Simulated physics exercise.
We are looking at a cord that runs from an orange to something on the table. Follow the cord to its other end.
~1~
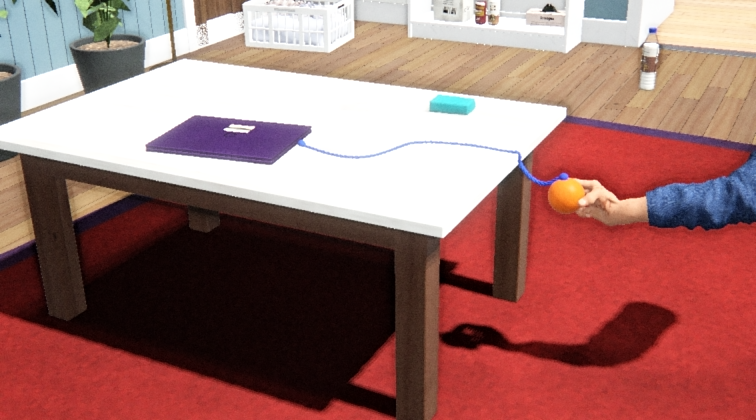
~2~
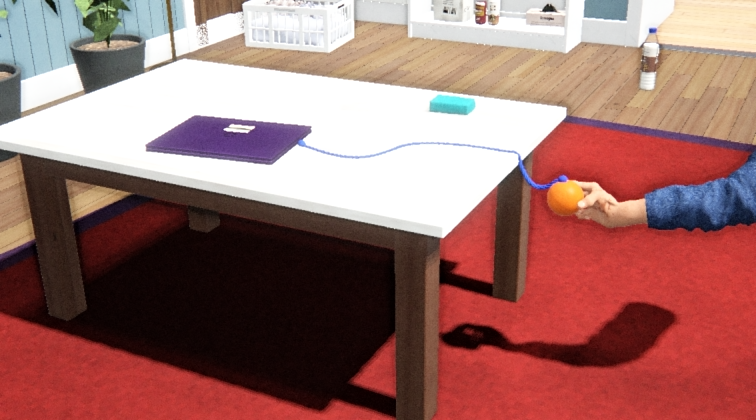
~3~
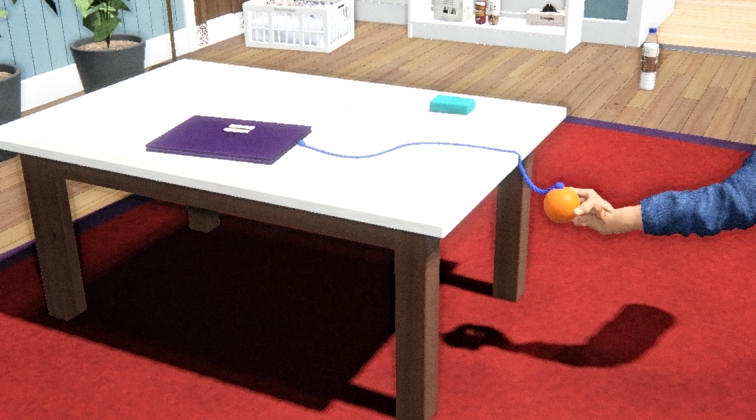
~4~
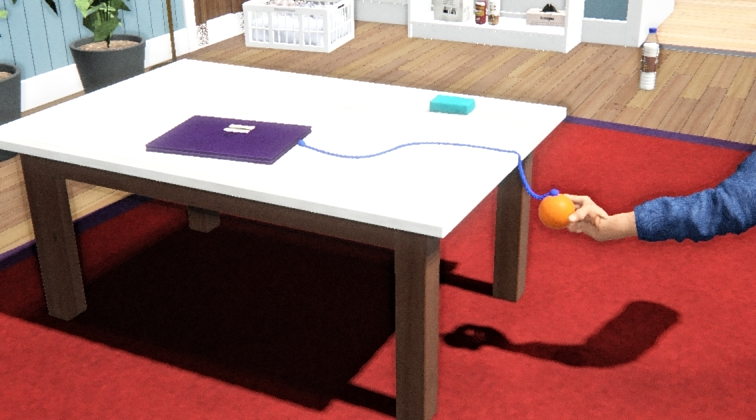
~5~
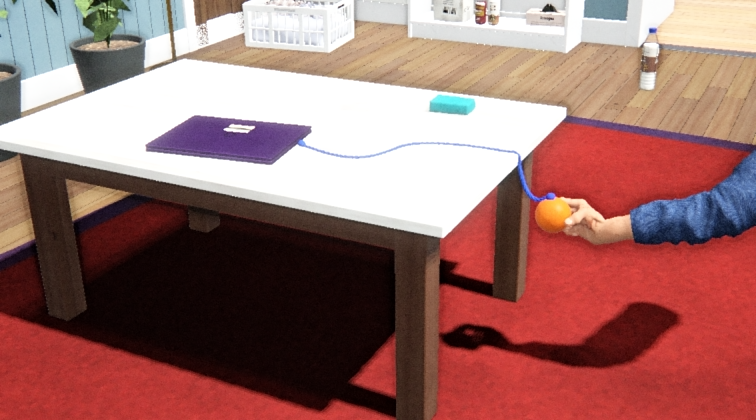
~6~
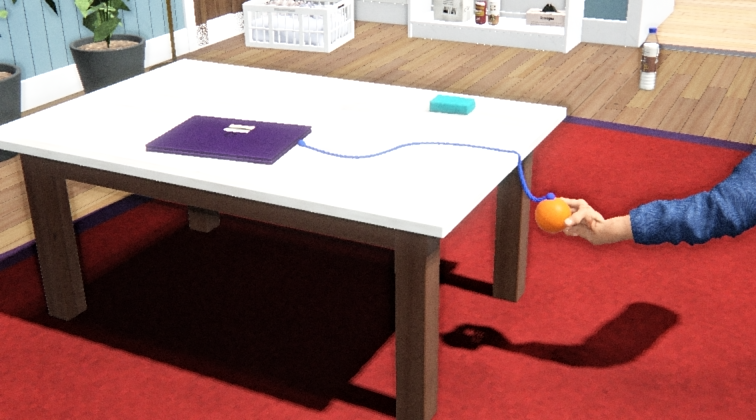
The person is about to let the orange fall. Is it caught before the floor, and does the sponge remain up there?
In the end the orange hangs in the air. The sponge remains where it stands.
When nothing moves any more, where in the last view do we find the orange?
Around (452, 273).
Then, 0.62 s past the final frame, orange in the air near (454, 267); laptop still; sponge still.
Then, 1.52 s past the final frame, orange in the air near (460, 273); laptop still; sponge still.
When it is over, orange in the air near (452, 273); laptop still; sponge still. The orange ends up dangling and the sponge keeps its place.
